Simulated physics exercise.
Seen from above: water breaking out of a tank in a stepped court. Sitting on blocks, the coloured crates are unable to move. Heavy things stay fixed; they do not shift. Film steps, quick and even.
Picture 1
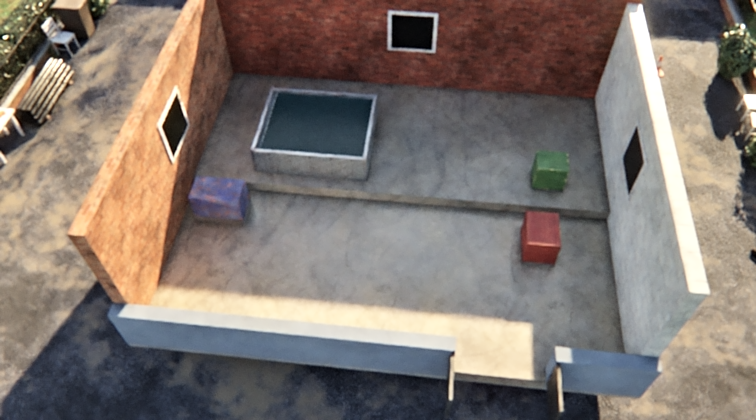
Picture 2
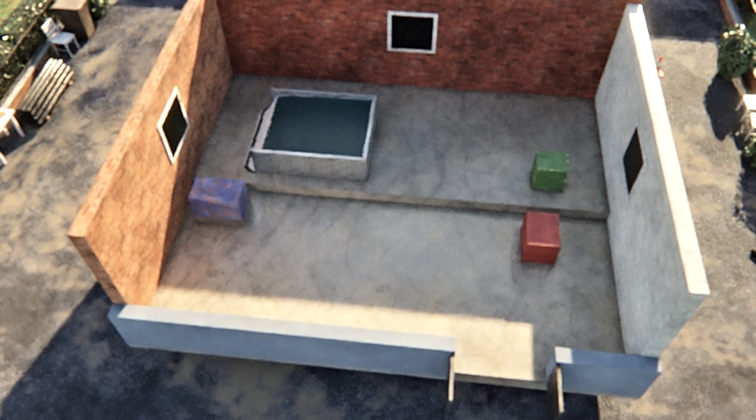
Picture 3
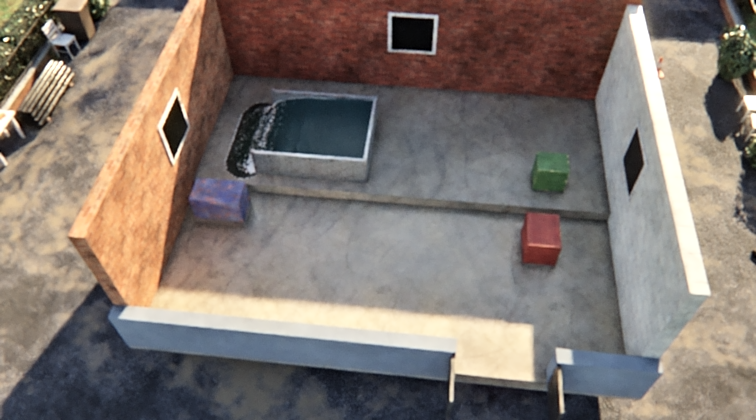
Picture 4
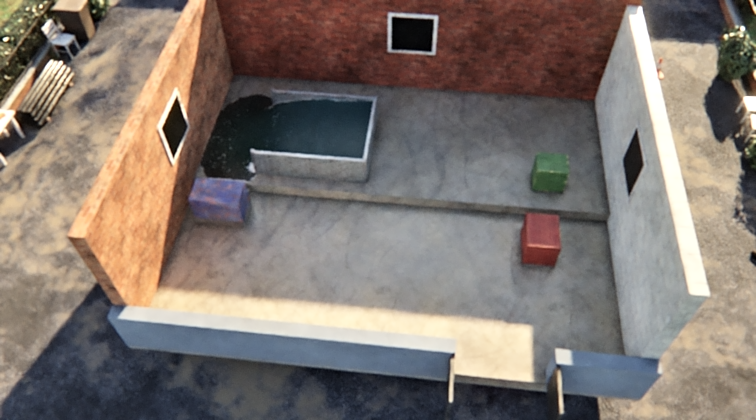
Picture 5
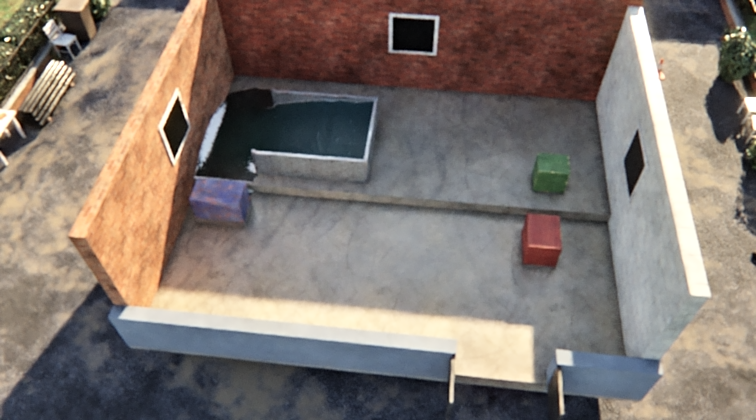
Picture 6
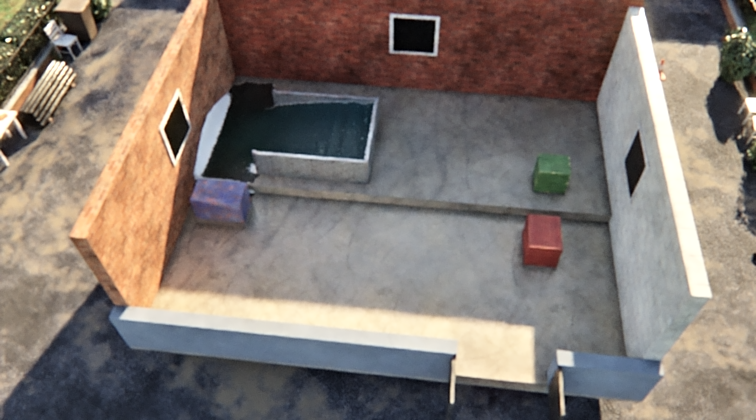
The footage shows a tank of still water in a walled, stepped court, then water breaking out of its left side and spreading across the upper level to the brick wall, while the purple, green and red crates stay still.
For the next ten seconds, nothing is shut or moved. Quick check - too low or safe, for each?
Green crate too low; blue crate too low; red crate too low.
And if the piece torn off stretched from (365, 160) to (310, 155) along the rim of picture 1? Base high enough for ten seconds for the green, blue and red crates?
In my view the green crate is never reached; as for the blue crate, it is never reached; the red crate gets reached.
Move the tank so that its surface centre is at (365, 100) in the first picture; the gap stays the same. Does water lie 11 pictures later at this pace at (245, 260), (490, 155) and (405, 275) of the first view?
The first spot is not reached, the second not reached, and the third not reached.
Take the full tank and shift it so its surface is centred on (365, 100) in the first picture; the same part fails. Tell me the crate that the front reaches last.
The green crate.
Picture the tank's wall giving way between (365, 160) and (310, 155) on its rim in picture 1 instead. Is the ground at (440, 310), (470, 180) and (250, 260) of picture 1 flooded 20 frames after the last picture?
Sodden, then spared, then sodden.
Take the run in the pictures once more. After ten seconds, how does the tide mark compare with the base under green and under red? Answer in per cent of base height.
170 and 140 per cent, roughly.
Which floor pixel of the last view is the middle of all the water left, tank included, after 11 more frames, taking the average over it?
Roughly (262, 148) in the last picture.
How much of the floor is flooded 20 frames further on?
Some 35 per cent.
A moment on, water covers 10 % of the floor; the green crate not reached, the blue crate water round its plinth, the red crate not reached.
Next, water covers 20 % of the floor; the green crate not reached, the blue crate water round its plinth, the red crate not reached.
Then, water covers 35 % of the floor; the green crate not reached, the blue crate water round its plinth, the red crate not reached.
Later, water covers 75 % of the floor; the green crate water round its plinth, the blue crate water round its plinth, the red crate water round its plinth.
In the end, water covers 90 % of the floor; the green crate was topped, the blue crate was topped, the red crate was topped.
